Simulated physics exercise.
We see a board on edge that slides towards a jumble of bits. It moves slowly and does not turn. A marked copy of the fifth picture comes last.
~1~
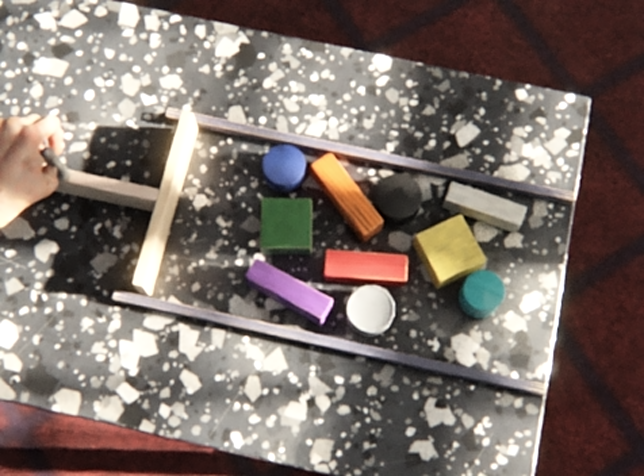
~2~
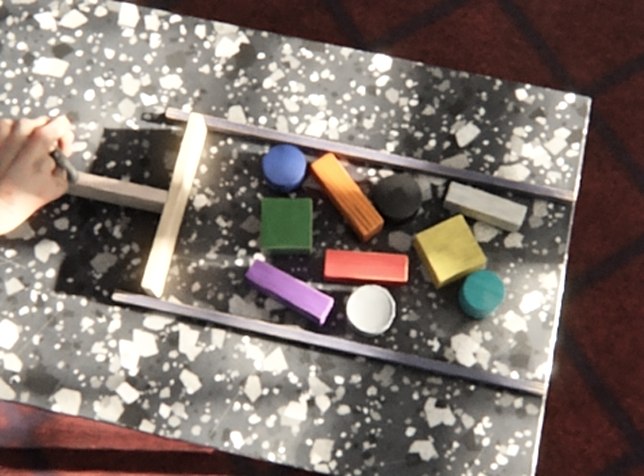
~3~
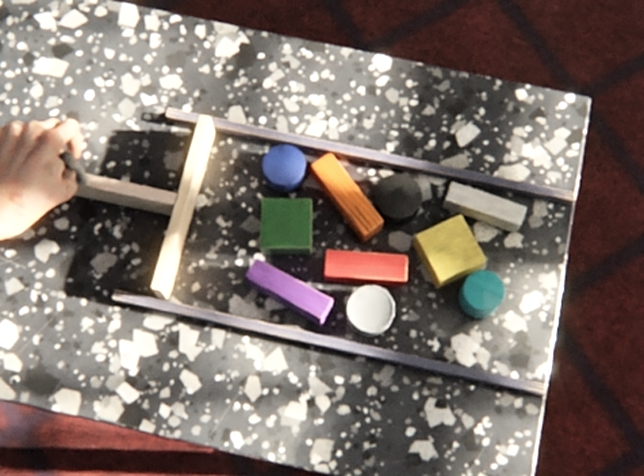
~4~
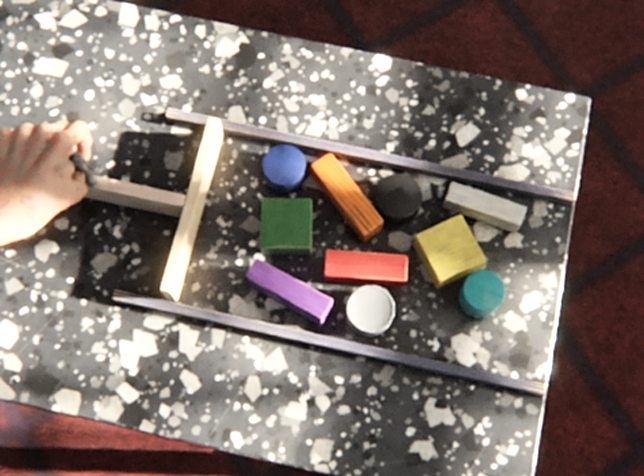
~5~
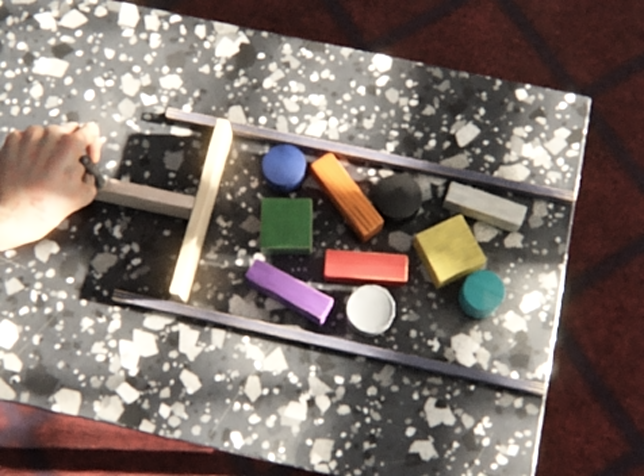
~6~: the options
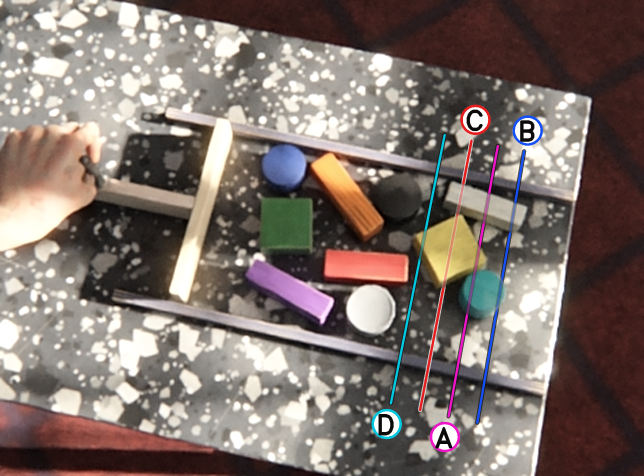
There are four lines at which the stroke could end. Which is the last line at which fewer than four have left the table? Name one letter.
Up to line C.
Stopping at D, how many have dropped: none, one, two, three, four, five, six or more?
Two.
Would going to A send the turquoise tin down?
Yes.
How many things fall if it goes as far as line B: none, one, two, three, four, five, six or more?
In all, six or more.
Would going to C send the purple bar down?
By then, no.
On the marked copy, A at (474, 275); B at (502, 281); C at (447, 269); D at (419, 263).
With C. Early on, board (288, 223); blue tin (331, 173); purple bar (323, 303).
Further on, board (378, 242); white bar (552, 212); turquoise tin (529, 309).
At the end, board (447, 257); turquoise tin over the edge; white bar over the edge; two fallen.
As for the rest, A drops six; B drops seven; D is within the limit but short.
